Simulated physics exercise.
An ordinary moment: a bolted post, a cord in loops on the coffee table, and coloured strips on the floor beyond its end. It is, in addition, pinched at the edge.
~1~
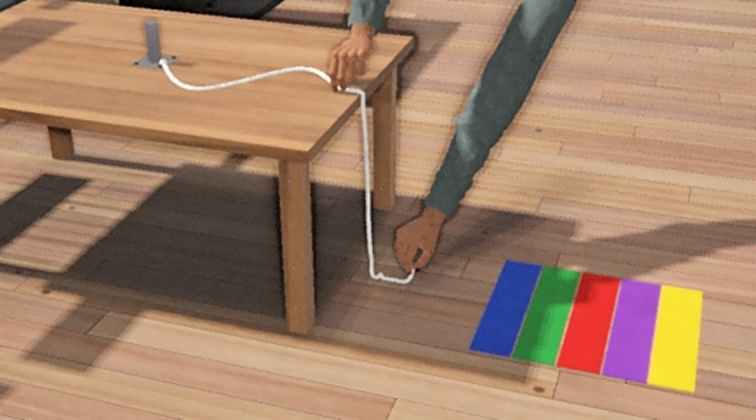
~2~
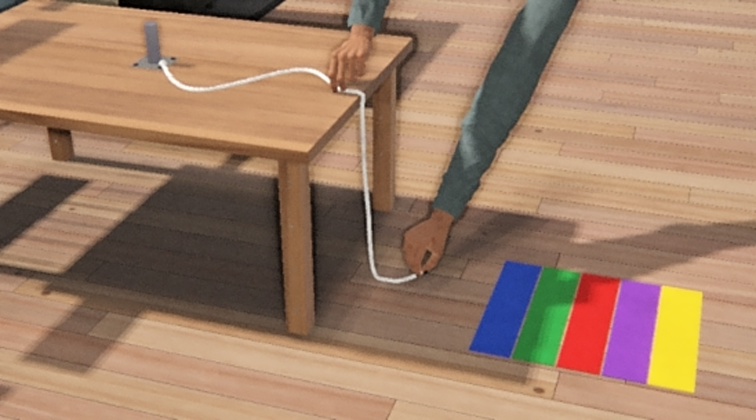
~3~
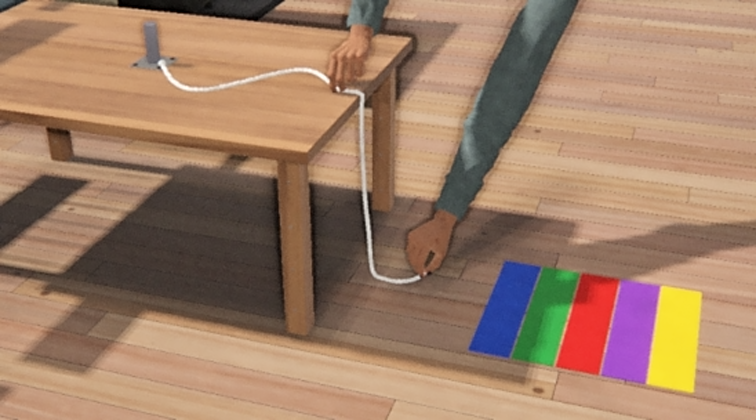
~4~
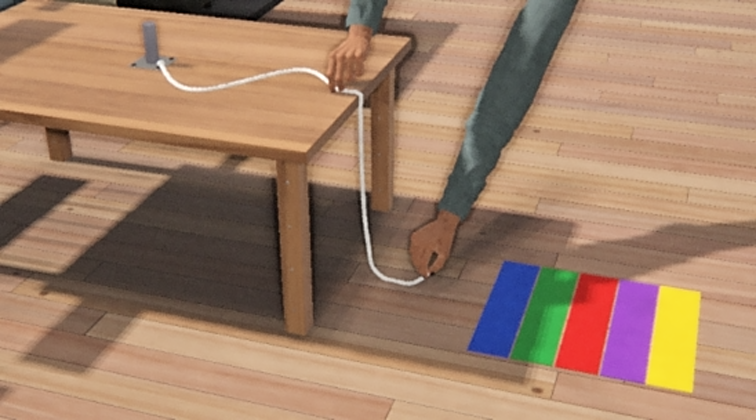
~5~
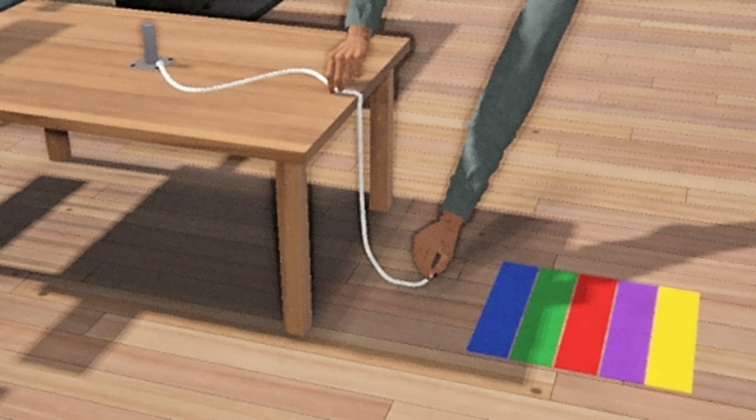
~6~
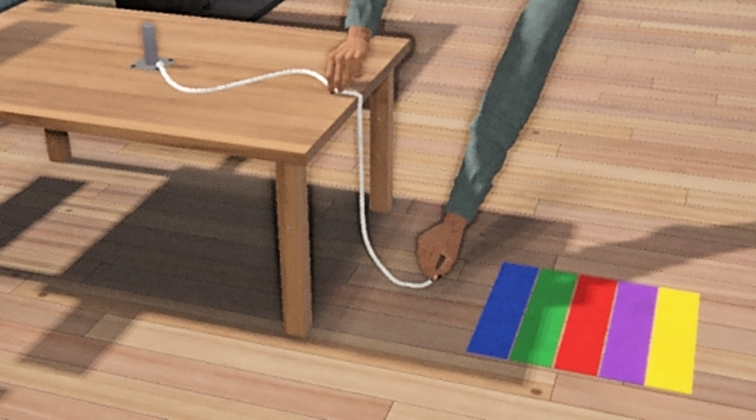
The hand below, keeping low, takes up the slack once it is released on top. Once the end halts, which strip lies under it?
The purple strip lies under it.
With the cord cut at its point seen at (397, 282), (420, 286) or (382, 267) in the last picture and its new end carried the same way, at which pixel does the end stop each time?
Approximate pixels, cut by cut: (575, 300); (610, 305); (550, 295).
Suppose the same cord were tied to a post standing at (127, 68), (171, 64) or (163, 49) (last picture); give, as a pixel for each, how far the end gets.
Estimated pixels per try: (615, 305); (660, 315); (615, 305).
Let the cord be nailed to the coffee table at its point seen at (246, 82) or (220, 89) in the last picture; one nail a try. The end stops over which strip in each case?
Try one: Red. Try two: Red.
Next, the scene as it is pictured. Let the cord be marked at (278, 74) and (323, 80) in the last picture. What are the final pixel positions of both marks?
The first settles around (323, 89), the second around (376, 110).
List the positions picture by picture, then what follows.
In the first frame, end (413, 270); blue (496, 335); green (539, 343); red (583, 351); purple (628, 359); yellow (674, 368).
In the second frame, end (421, 272); cord through (171, 76) (234, 85) (310, 71) (360, 97) (365, 181) (371, 254).
In the third frame, end (425, 273).
In the fourth frame, end (428, 274); cord through (169, 76) (233, 85) (308, 71) (359, 97) (362, 181) (370, 254).
In the fifth frame, end (431, 275).
In the sixth frame, end (435, 277); cord through (168, 78) (232, 86) (308, 72) (358, 98) (362, 182) (374, 256).
Soon after, end near (572, 300); over red.
Then, end near (613, 307); over purple.
At full stretch, end near (637, 311); over purple. It halts on the purple strip.
